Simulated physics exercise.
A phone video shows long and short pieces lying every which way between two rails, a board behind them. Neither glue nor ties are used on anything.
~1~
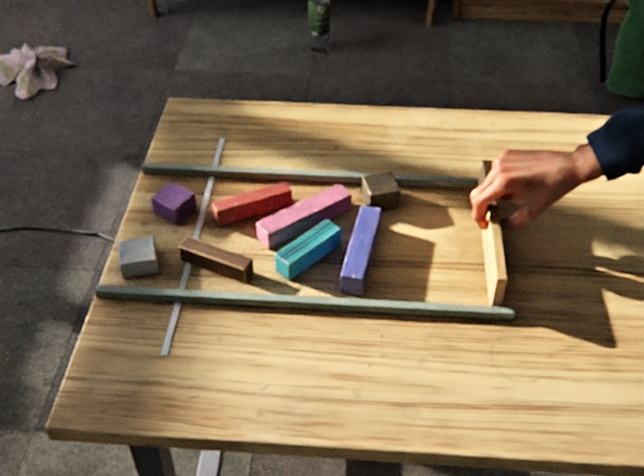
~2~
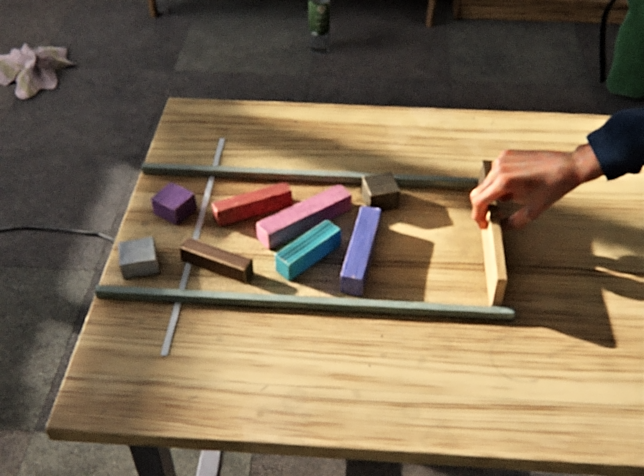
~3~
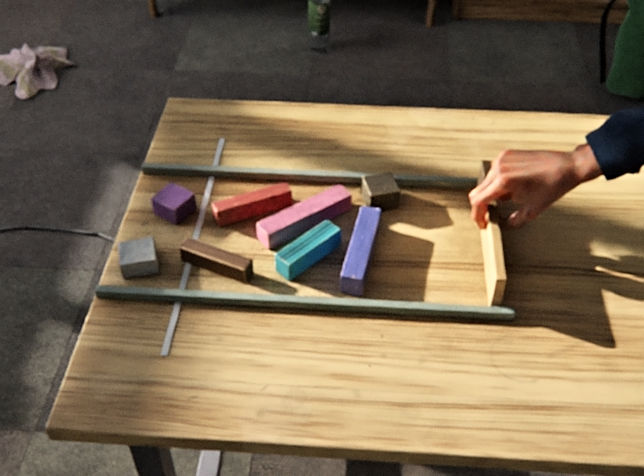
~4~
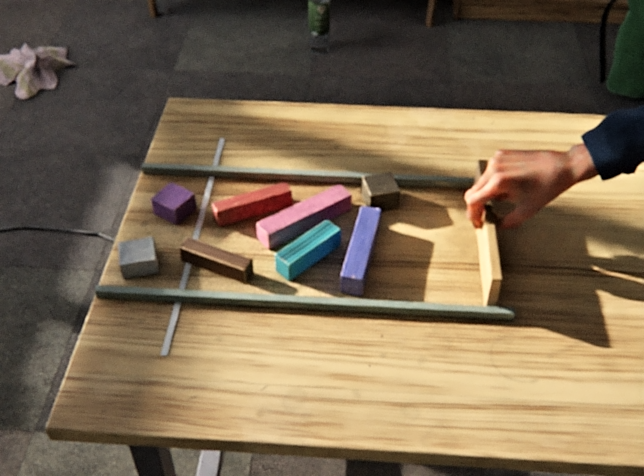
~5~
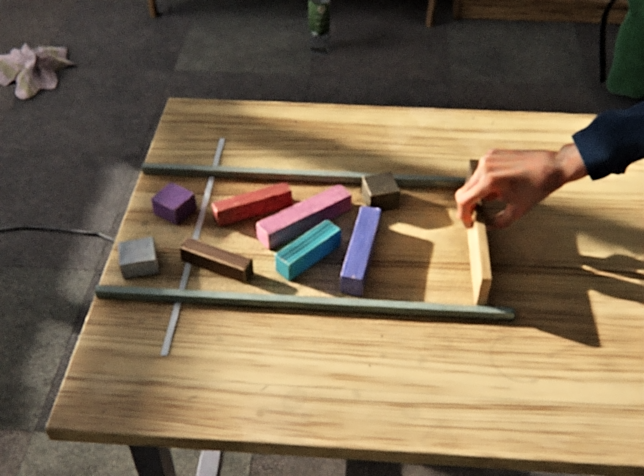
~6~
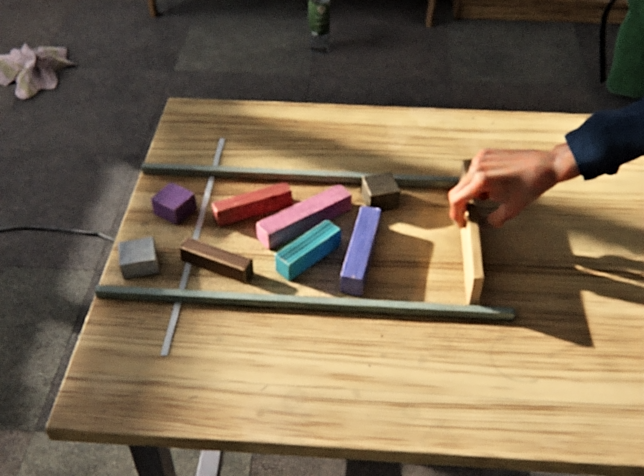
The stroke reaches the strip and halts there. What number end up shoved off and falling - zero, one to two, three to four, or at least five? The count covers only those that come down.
The push clears off a single one or two.
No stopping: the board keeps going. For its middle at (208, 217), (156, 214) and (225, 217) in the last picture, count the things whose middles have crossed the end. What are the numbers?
1; 5; 0.
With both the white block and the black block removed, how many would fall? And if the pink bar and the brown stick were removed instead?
Count: 0 (first case); 0 (second).
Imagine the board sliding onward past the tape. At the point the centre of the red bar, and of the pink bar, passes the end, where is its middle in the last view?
First one: Around (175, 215). Other one: Around (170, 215).
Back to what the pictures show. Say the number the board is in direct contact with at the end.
2.
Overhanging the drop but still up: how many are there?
I count 3 overhanging.
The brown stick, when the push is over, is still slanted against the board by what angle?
The angle comes out near 50 degrees.
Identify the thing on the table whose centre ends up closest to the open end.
Answer: The brown stick.
Soon after, none off yet; white block at rest near (138, 258); purple block at rest near (174, 204); brown stick at rest near (216, 260).
At rest, the number that fall off is one or two; fallen, purple block and white block.
